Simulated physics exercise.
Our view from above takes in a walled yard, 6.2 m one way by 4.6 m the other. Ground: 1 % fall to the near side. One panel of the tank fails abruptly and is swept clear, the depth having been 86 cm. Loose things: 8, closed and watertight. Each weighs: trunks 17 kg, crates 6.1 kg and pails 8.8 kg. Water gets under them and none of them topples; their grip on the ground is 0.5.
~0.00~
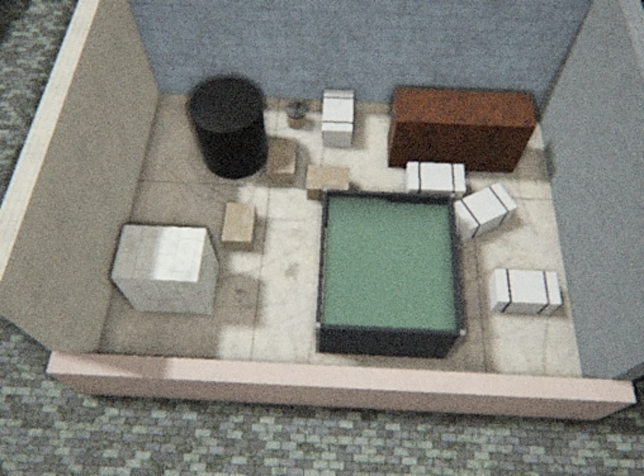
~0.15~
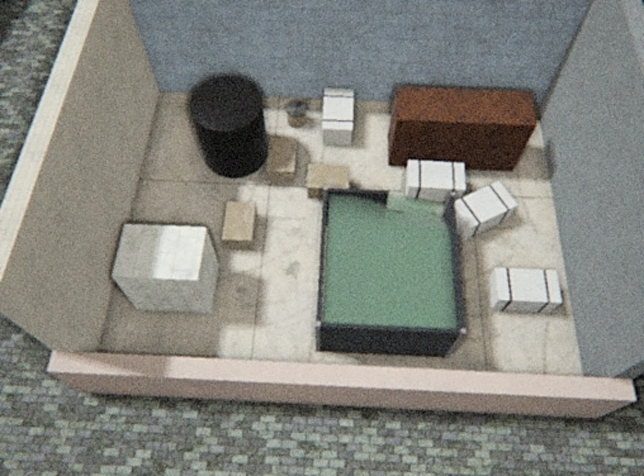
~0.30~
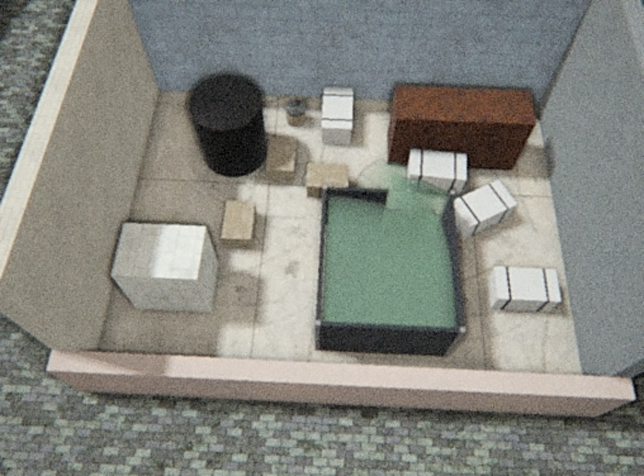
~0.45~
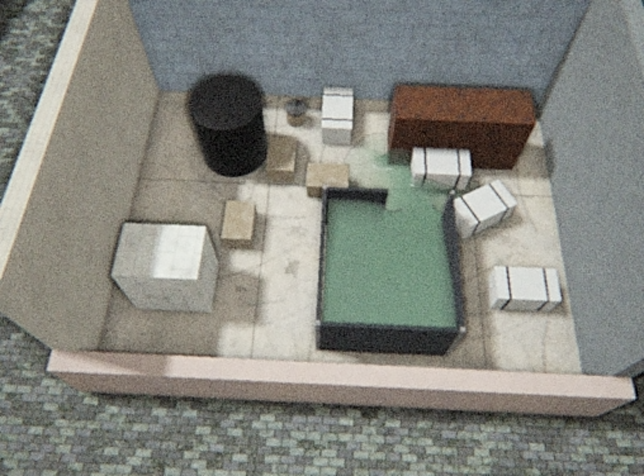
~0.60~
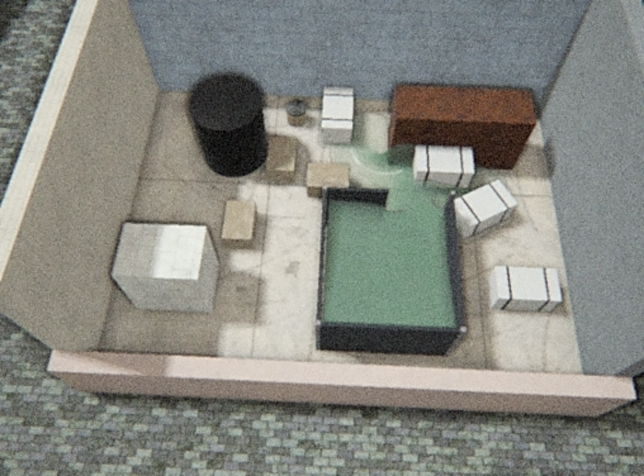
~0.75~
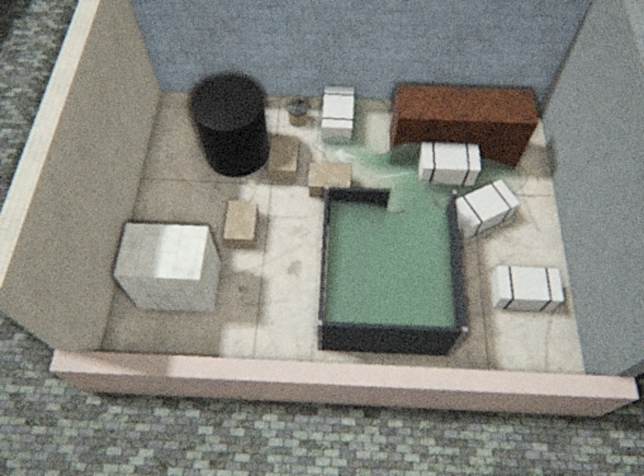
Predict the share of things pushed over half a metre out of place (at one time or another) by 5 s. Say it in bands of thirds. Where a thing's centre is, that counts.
Two thirds or higher.
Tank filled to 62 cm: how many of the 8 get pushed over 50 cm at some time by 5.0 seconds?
You'd get 8 in that case.
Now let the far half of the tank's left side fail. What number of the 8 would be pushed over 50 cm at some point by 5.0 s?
4.
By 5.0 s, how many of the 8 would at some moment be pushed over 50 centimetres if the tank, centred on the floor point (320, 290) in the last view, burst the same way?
So the tally would be 7.
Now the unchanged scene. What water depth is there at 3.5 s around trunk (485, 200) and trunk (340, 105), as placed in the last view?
Some 3 cm at the first, some 13 cm at the second.
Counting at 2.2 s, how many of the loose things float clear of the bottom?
That would be 4 of them.
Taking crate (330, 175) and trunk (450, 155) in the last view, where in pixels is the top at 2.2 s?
They should sit about (301, 208) and (536, 242) in the last view.
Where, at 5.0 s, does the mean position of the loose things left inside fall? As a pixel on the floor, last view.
Averaged position, last view: Near pixel (317, 240).
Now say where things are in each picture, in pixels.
The first picture shows a trunk at (436, 176), on the bottom; a trunk at (338, 110) rests on the ground; water covers 2.8 m2; 0 of 8 have shifted.
The second picture shows a trunk at (437, 174), on the bottom; a trunk at (338, 108) rests on the ground; water covers 3.3 m2; 0 of 8 have shifted.
The third picture shows a trunk at (438, 164) rests on the ground, 15 cm from its start; a trunk at (338, 107), on the bottom; 4.0 m2 under water; 1 of 8 have shifted.
The fourth picture shows a trunk at (442, 161) rests on the ground, 19 cm from its start; a trunk at (338, 107), on the bottom; water covers 4.8 m2; 1 of 8 have shifted.
The fifth picture shows a trunk at (445, 159) floats, 20 cm from its start; a trunk at (338, 107) rests on the ground; 5.5 m2 under water; 1 of 8 have shifted.
The sixth picture shows a trunk at (451, 156), afloat, 23 cm from its start; a trunk at (338, 106) rests on the ground; water covers 6.0 m2; 1 of 8 have shifted.
After 1.1 s 0 of 8 are over 50 cm from their spots; 1 afloat.
After 2.2 s 6 of 8 are over 50 cm from their spots; 4 afloat.
After 3.5 s 8 of 8 are over 50 cm from their spots; 4 afloat.
After 5.0 s 7 of 8 are over 50 cm from their spots, and 8 have been at some point; 4 afloat.
